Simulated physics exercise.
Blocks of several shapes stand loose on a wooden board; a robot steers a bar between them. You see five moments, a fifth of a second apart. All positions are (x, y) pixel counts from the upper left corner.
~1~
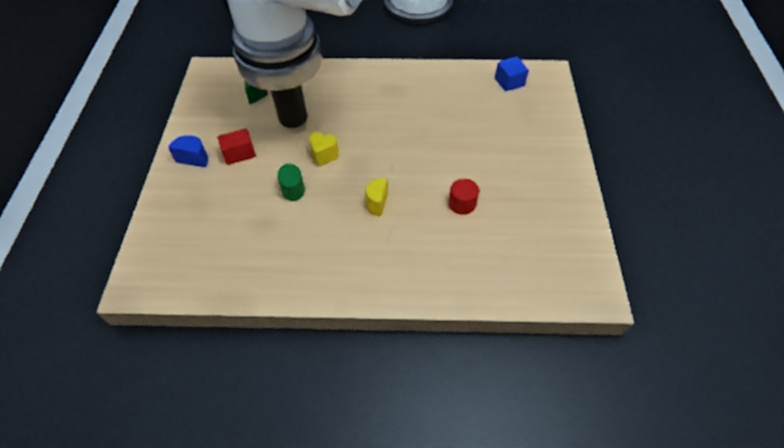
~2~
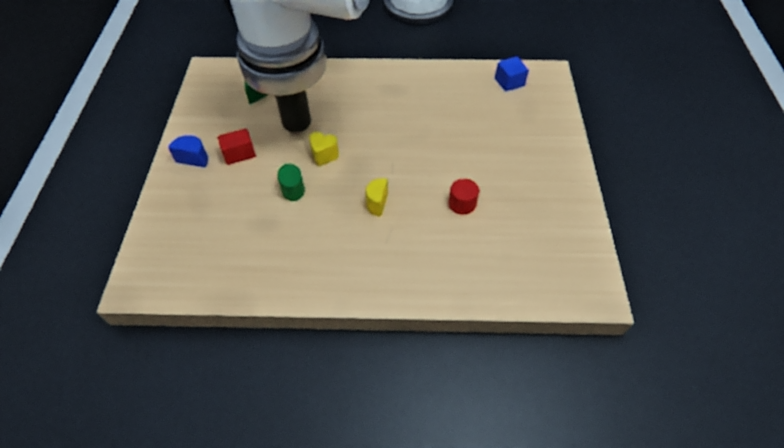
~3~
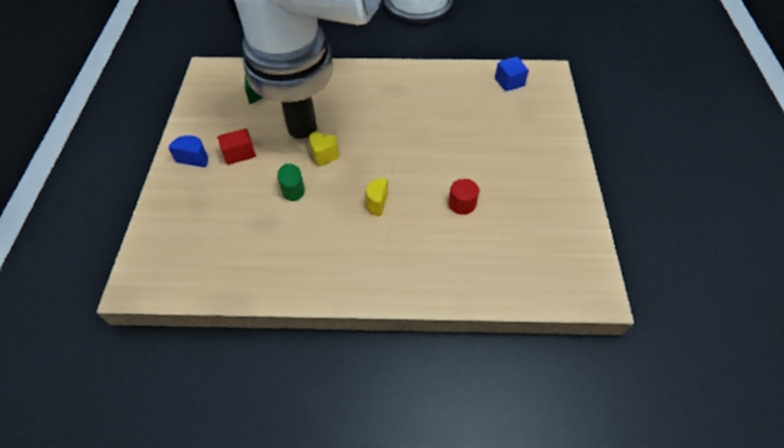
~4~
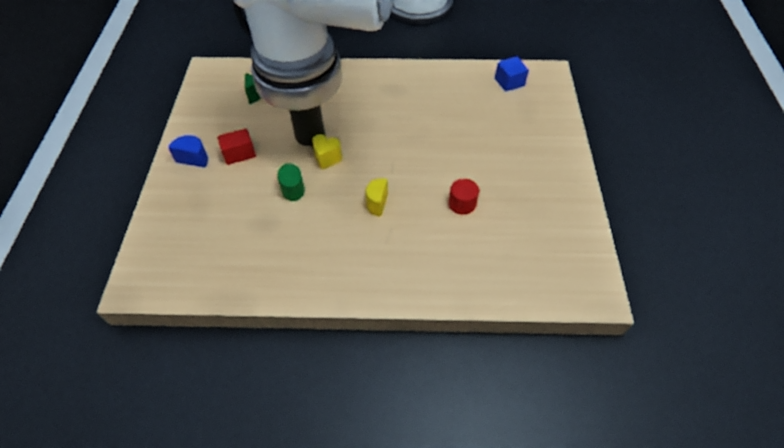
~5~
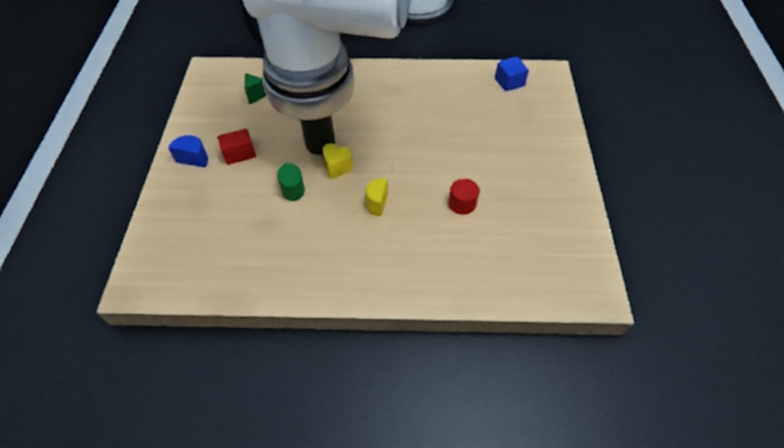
A robot arm with a dark bar at its lower end moves over the upper left of a pale wooden board on a dark surface, seen from a fixed view above. Around it lie blue, red, green and yellow blocks, with a red one right of centre and a blue one at upper right. The bar slides down and rightward, reaches the yellow heart-shaped block and nudges it slightly the same way, while the other blocks stay still.
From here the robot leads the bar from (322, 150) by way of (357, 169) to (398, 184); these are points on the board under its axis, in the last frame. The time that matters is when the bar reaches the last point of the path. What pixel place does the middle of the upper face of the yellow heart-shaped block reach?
It ends at (364, 183).
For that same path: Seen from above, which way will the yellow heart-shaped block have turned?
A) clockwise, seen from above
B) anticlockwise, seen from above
Option A.
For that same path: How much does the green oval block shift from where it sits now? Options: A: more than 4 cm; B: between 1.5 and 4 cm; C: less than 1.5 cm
My pick is C.
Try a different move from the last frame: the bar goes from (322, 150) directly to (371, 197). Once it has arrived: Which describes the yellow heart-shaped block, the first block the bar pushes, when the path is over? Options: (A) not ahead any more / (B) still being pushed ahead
B
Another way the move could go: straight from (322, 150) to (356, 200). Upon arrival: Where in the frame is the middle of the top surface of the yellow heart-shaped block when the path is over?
Answer: (382, 194).
What follows on the original path. One third of the way, bar (344, 157); yellow heart-shaped block (353, 170), turned 30° clockwise.
Two thirds of the way, bar (370, 168); yellow heart-shaped block (362, 181), turned 105° clockwise; yellow half-round block (379, 192).
At the end, bar (398, 178); green oval block in place; yellow heart-shaped block (364, 183), turned 125° clockwise; yellow half-round block (381, 196), turned 10° anticlockwise.
